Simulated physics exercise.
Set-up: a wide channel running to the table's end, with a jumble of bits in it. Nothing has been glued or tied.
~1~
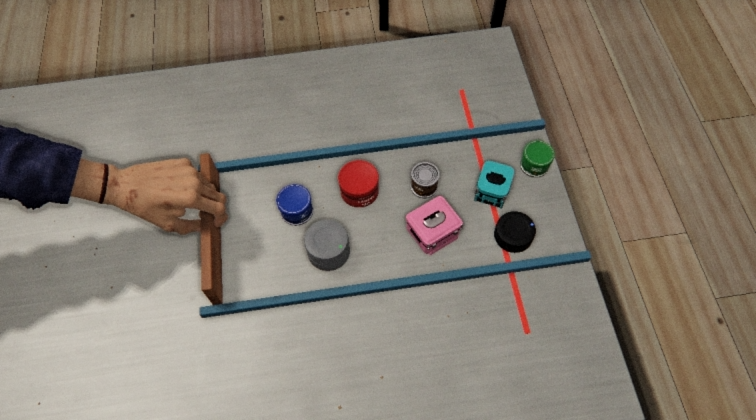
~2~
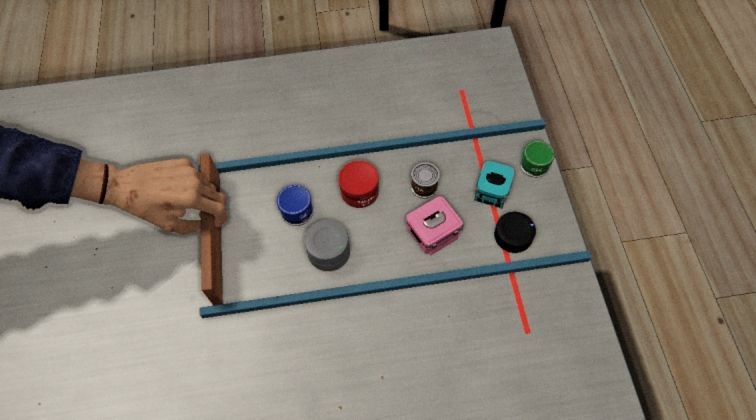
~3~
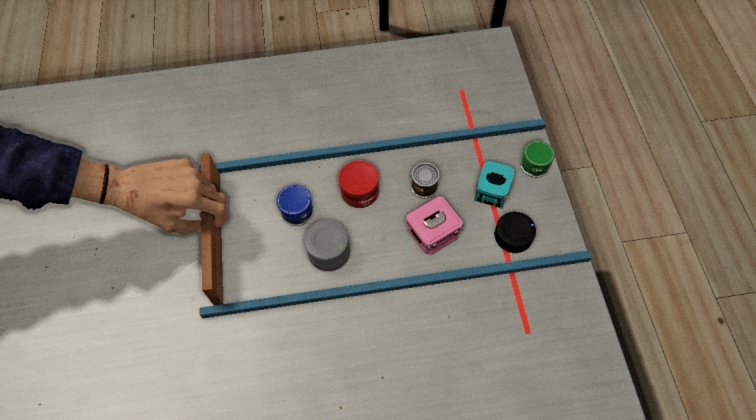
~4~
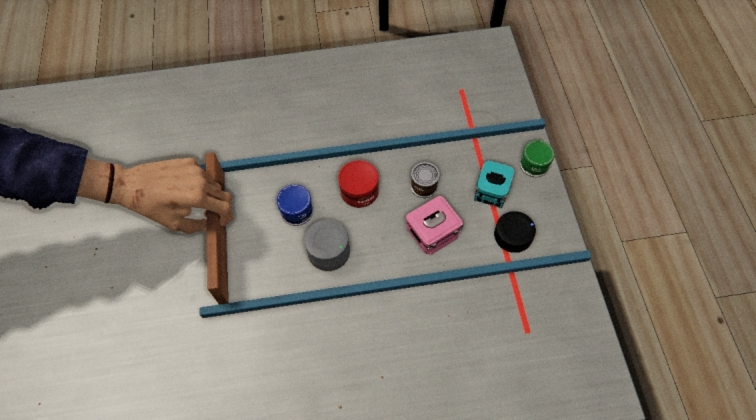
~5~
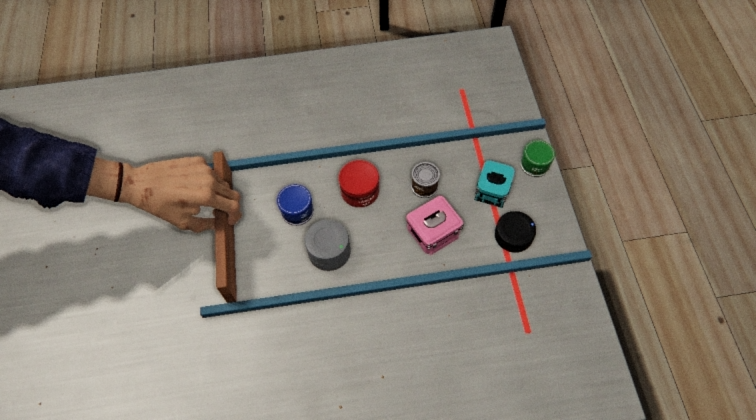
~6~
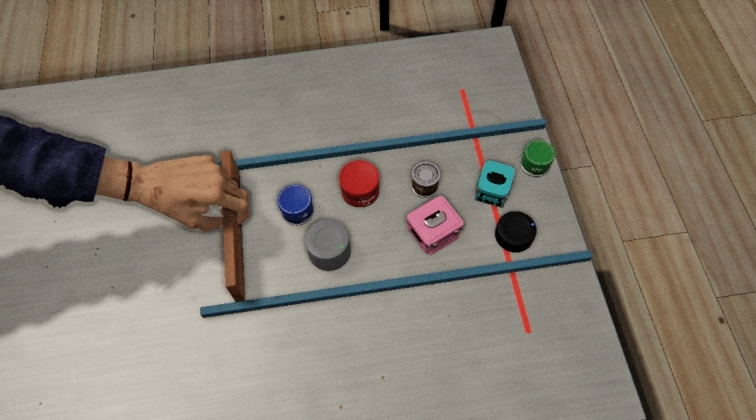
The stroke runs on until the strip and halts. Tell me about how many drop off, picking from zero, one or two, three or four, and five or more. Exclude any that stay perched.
The answer is one or two.
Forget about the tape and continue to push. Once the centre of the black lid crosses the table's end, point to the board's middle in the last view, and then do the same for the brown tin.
Black lid: (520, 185); brown tin: (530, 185).
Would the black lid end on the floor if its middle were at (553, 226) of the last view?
From there it topples down.
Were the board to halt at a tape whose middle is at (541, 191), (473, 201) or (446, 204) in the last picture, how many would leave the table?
In order, 5, 1 and 0.
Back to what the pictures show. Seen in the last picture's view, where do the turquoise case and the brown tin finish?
In the last picture the turquoise case sits at (550, 152) while the brown tin sits at (526, 165).
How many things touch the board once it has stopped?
The answer is 3.
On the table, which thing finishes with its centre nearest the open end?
The turquoise case winds up nearest.
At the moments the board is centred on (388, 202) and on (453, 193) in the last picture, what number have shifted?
Moved so far: 5, then 8.
Early on, none off yet; green tin at rest near (538, 159); black lid at rest near (515, 232); turquoise case at rest near (495, 184).
A while later, none off yet; green tin travelled a little near (548, 155); black lid travelled a little near (537, 234); turquoise case travelled about its own width near (521, 164).
Finally, the number that fall off is one or two; lost, green tin.
